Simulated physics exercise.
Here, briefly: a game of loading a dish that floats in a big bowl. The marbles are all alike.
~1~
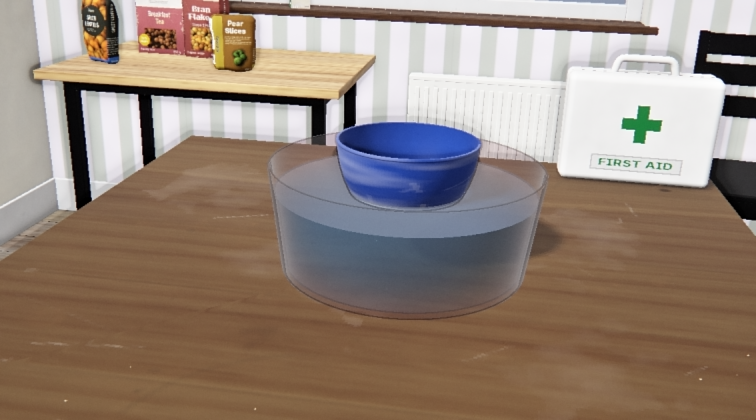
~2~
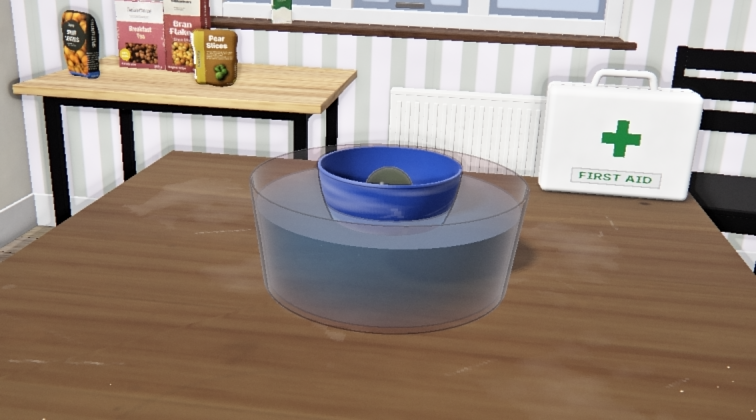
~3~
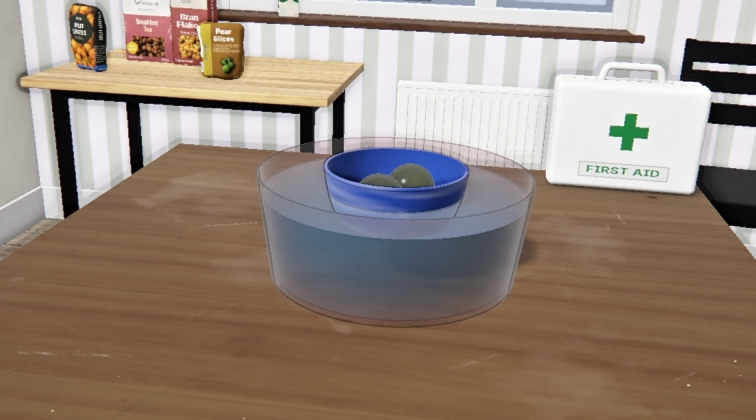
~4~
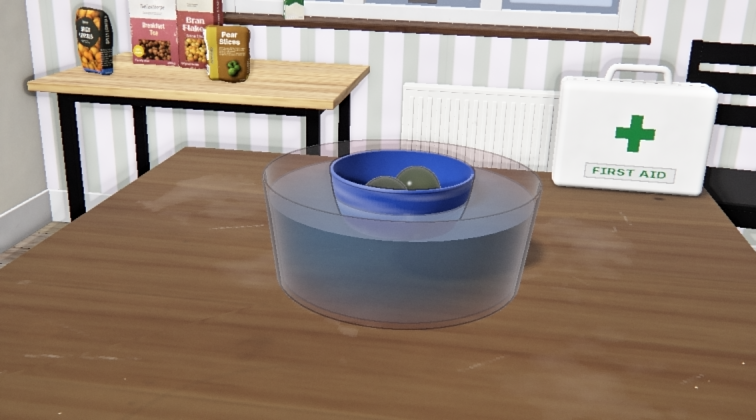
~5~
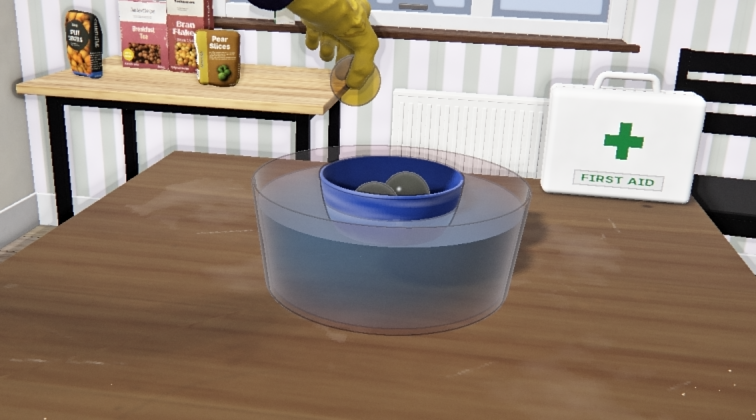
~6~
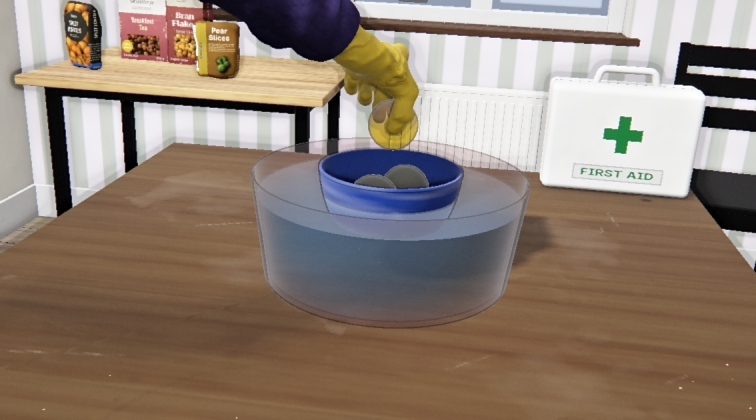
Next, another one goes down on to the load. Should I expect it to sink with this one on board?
No, it stays up.
Shortly, the glass marble is in and the dish dips.
Then, it steadies; about a fifth of its side above the surface.
At the finish, the dish floats; about a fifth of its side above the surface.
